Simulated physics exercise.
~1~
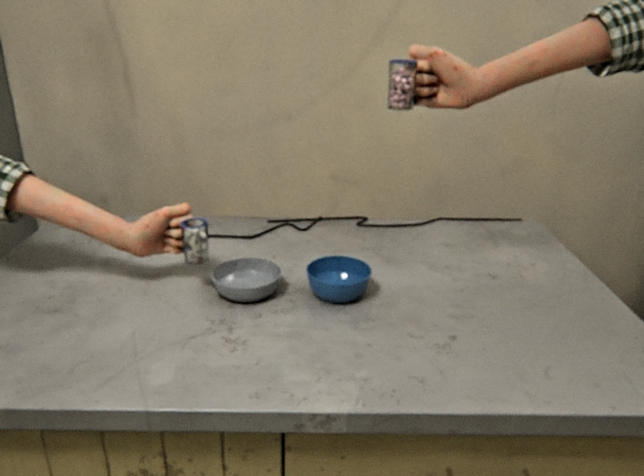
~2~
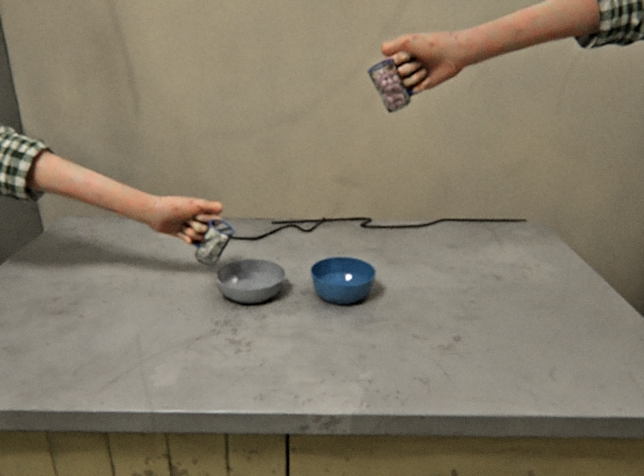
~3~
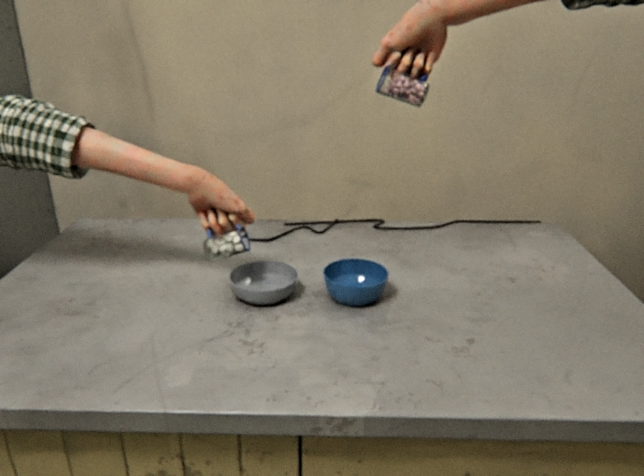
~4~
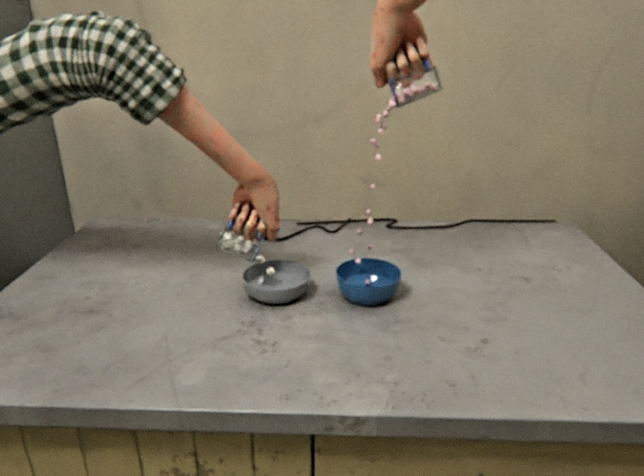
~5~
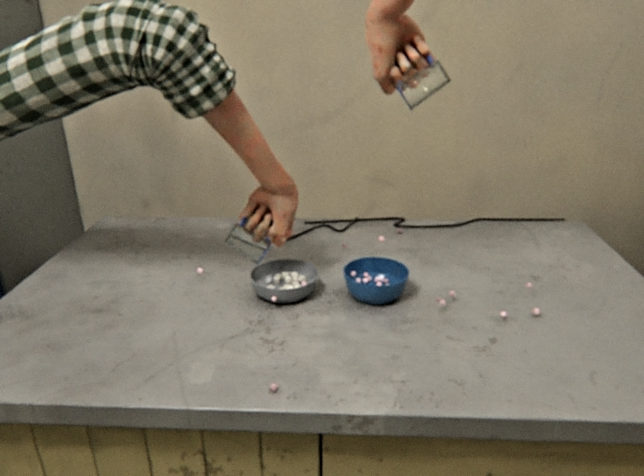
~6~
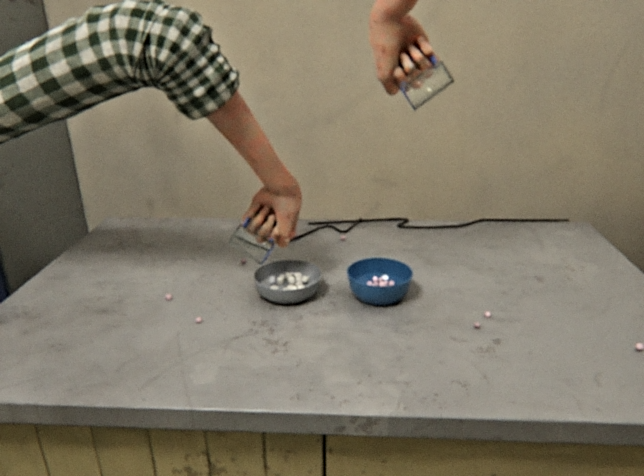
Two hands tipping cups of small pieces over bowls, the low left pour landing inside, the high right one scattering several outside.
